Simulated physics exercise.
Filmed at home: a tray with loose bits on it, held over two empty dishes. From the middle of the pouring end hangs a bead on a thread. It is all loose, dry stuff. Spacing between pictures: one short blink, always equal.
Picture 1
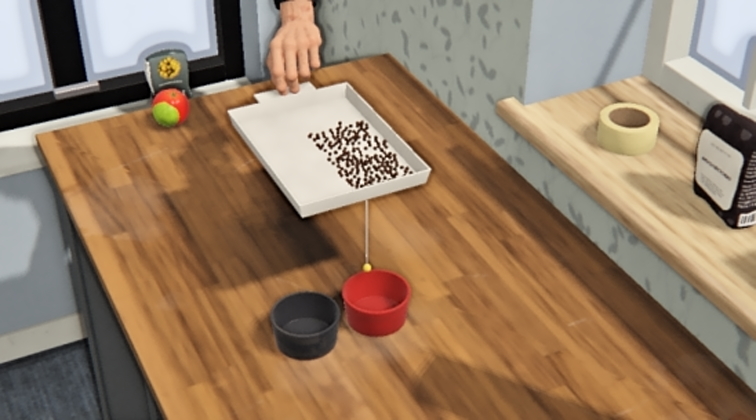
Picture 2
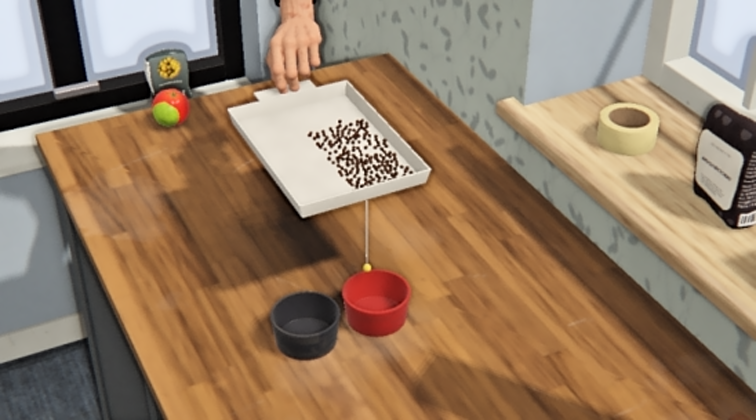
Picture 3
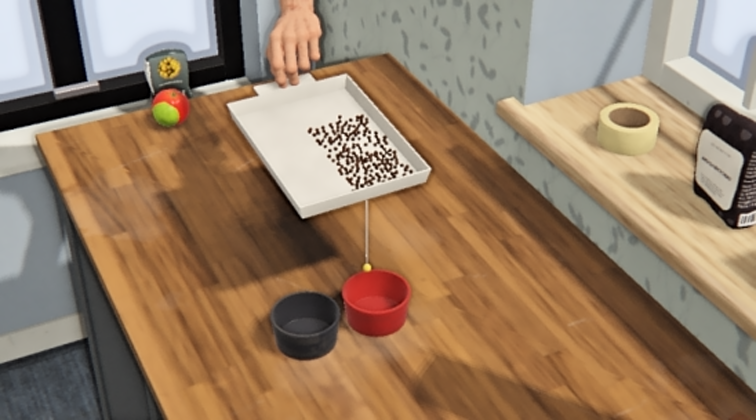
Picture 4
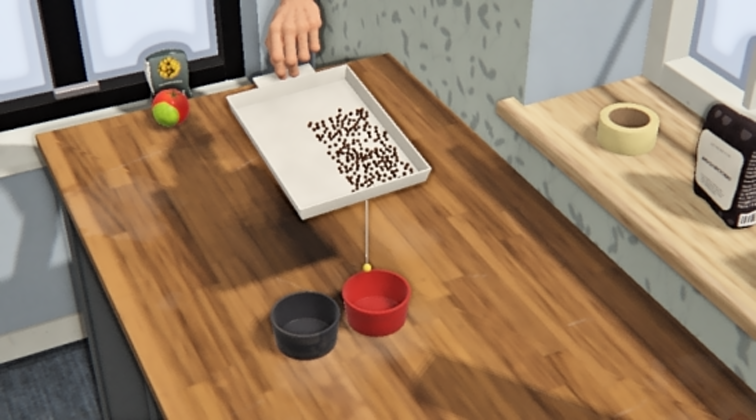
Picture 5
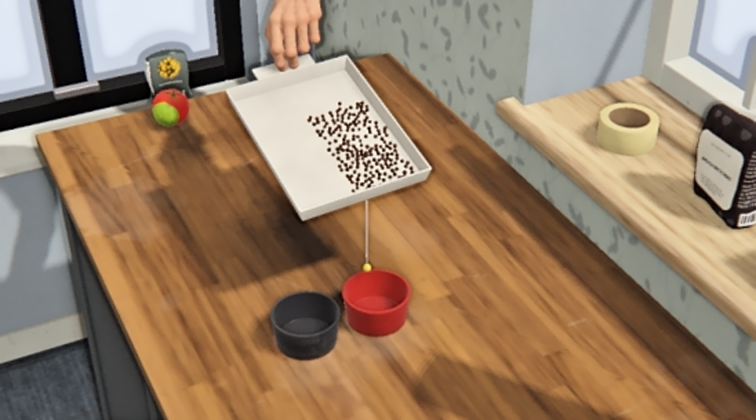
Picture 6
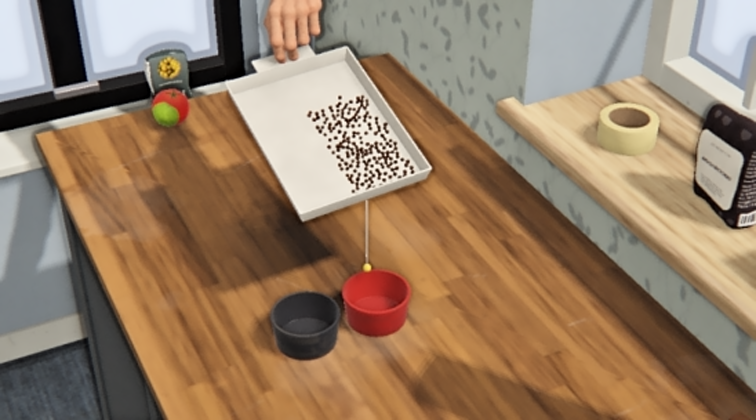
A white tray of small dark bits, held by a hand at its far end, tilts slightly as that end rises above a wooden counter, while the bits barely shift and a black dish and a red dish stay still.
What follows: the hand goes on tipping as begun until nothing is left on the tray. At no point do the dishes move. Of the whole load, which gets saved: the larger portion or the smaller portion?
The larger portion.
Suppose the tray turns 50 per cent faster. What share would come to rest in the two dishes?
It would be around 90 per cent.
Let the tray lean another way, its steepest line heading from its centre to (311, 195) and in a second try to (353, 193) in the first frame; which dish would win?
Note: Place 1, the dish at the left; place 2, the dish at the right.
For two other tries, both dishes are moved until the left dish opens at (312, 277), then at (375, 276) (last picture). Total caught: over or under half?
Taking the places in turn, it's shy of half and then shy of half.
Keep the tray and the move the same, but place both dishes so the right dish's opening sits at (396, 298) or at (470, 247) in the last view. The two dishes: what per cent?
Roughly 70 per cent, then roughly 0 per cent.
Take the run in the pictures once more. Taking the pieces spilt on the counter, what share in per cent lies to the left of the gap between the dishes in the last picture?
Roughly 40 %.
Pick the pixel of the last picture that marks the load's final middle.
Near (316, 336).
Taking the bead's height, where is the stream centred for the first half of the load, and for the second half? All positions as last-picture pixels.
It goes through near (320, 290) first, then near (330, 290).
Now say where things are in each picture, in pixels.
Corners of the pouring end (302, 203) and (426, 169), level; middle of the load (361, 160), allspice berries; left dish (319, 344); right dish (391, 321); bead on its thread (367, 268), in the first picture.
Corners of the pouring end (302, 203) and (426, 168), level; middle of the load (361, 159), in the second picture.
Corners of the pouring end (302, 204) and (426, 168), tipped barely, lowest at the left corner; middle of the load (361, 157), in the third picture.
Corners of the pouring end (302, 206) and (426, 168), tipped a little, lowest at the left corner; middle of the load (361, 154), in the fourth picture.
Corners of the pouring end (302, 208) and (426, 167), tipped a little, lowest at the left corner; middle of the load (361, 151), in the fifth picture.
Corners of the pouring end (303, 210) and (427, 167), tipped a little, lowest at the left corner; middle of the load (362, 149); left dish (319, 344); right dish (391, 321), in the sixth picture.
Just after the last frame, tray tipped steeply; every one on the tray.
A moment on, tray tipped past a quarter turn; the larger part on the tray; just a few in the left dish; roughly a quarter in the air.
Further on, tray tipped past a quarter turn; roughly two thirds in the left dish; roughly a quarter in the right dish; about a tenth outside both.
When it is over, tray tipped past a quarter turn; roughly two thirds in the left dish; roughly a quarter in the right dish; about a tenth outside both.
